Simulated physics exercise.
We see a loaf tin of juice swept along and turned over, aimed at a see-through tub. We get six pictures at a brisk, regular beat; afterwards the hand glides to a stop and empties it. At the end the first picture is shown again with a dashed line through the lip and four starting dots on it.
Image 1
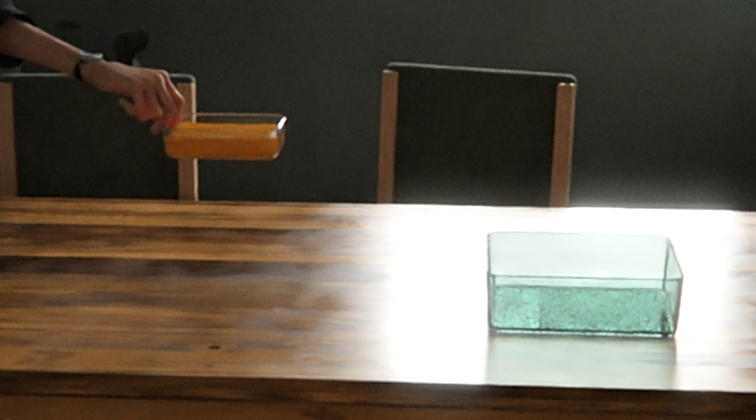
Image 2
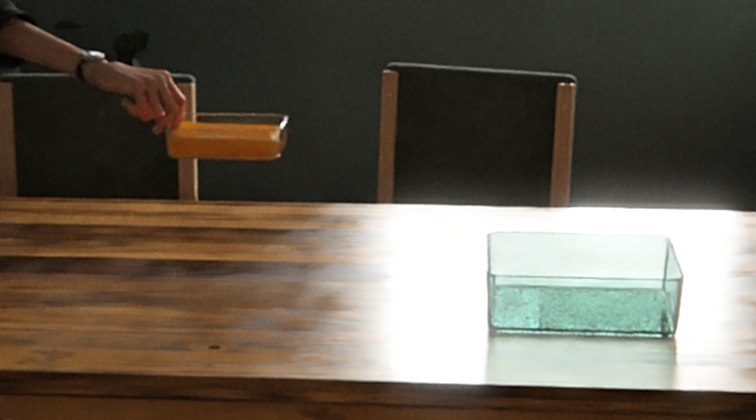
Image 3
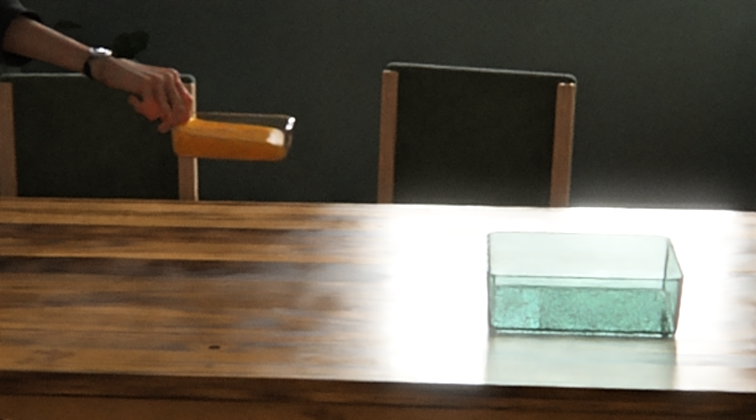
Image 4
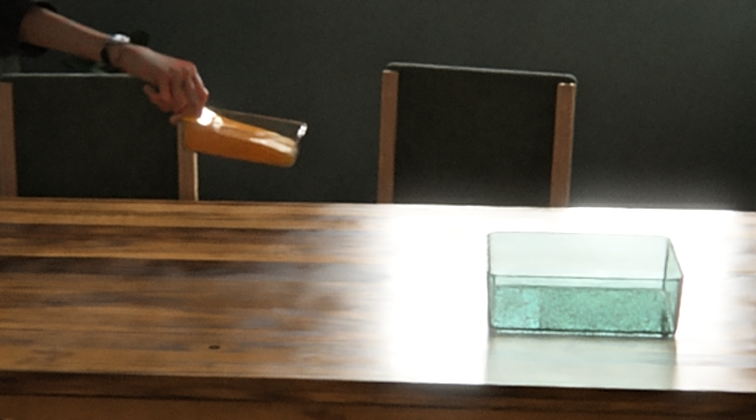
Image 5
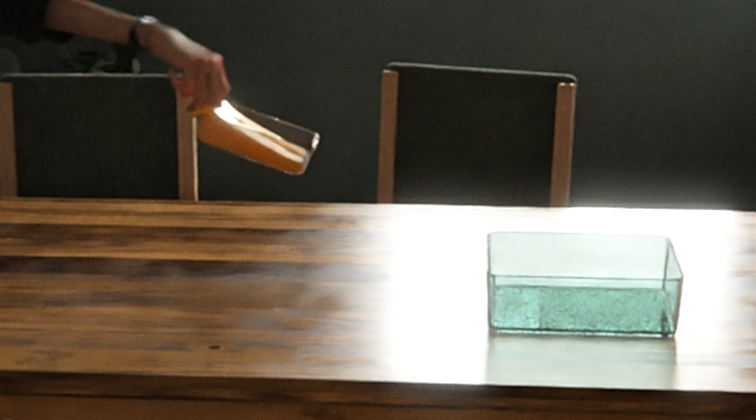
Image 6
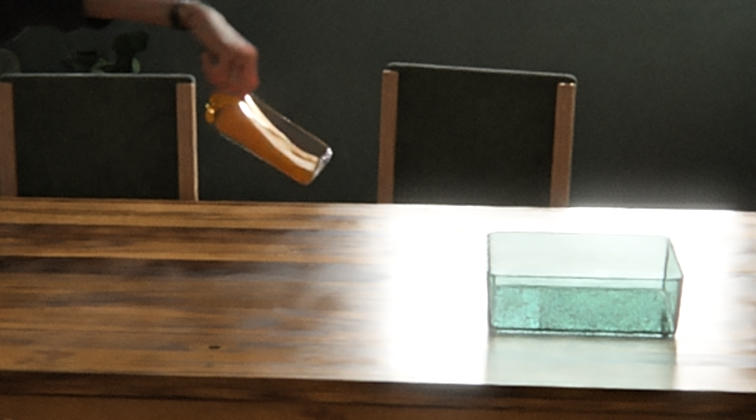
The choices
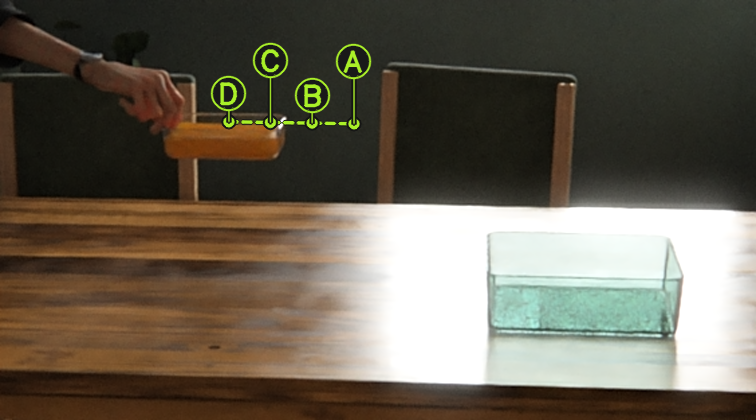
The footage shows a hand at left holding a rectangular container of orange juice above a wooden table, moving it slightly right, then tilting its right end steadily downward while a see-through, greenish tub stays still at right.
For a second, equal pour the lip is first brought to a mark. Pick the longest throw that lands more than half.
A is the one.
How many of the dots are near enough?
One of them.
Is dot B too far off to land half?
Yes, it does.
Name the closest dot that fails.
Here it is dot B.
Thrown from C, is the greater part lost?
Yes.
In lime, A at (353, 123); B at (312, 123); C at (270, 122); D at (228, 121).
With A, about 76 % lands in the tub, 15 % falls short and 8 % goes beside or beyond.
With B, about 21 % lands in the tub, 73 % falls short and 7 % goes beside or beyond.
With C, about 1 % lands in the tub, 96 % falls short and 3 % goes beside or beyond.
With D, about 0 % lands in the tub, 100 % falls short.
